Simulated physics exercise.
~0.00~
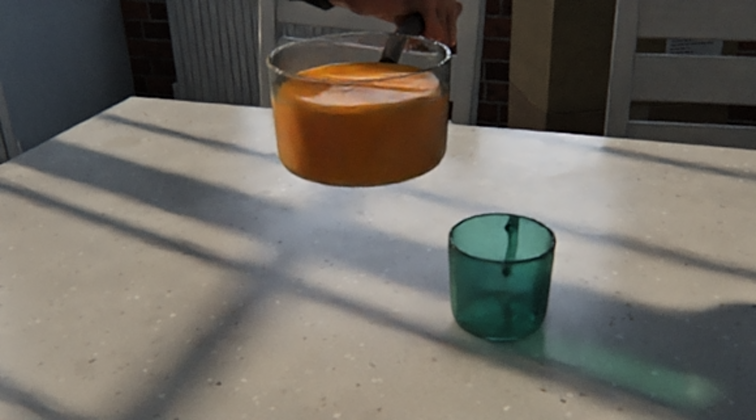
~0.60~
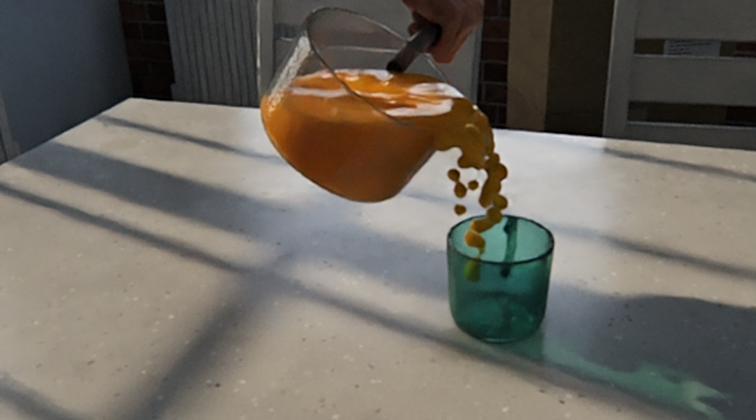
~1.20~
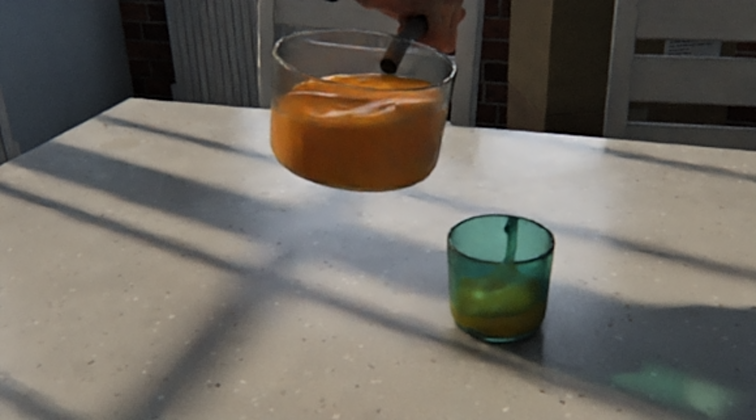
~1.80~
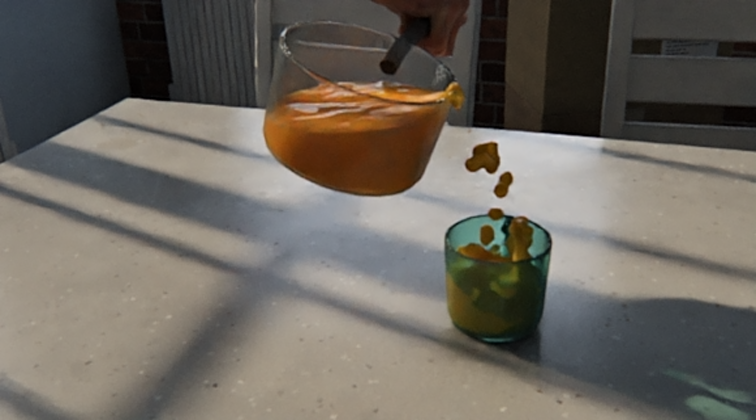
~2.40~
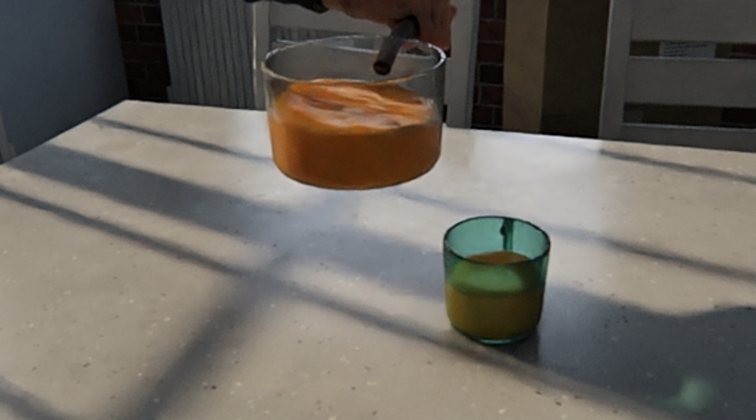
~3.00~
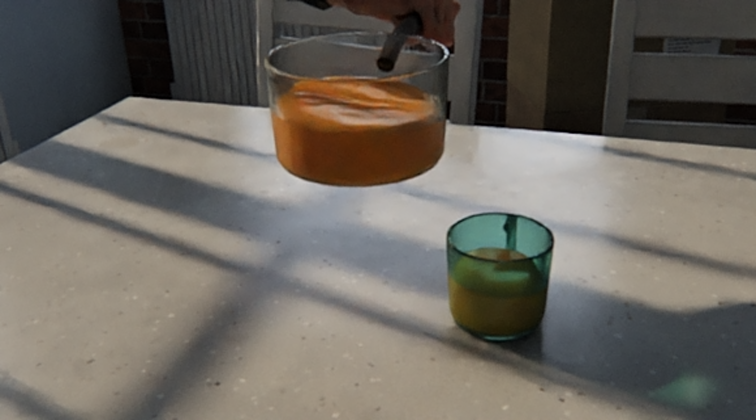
At the start, a hand holds a clear glass pot of orange juice above a speckled pale table streaked with shadows, to the left of an empty green cup. The hand tips the pot to the right, and juice spills over its rim in a broken, beaded stream into the cup. The pot is then levelled, leaving a shallow layer in the cup. It tilts again, and more drops fall in as the level rises. Finally the hand brings the pot level and holds it there, still well filled, with the cup roughly half full below.
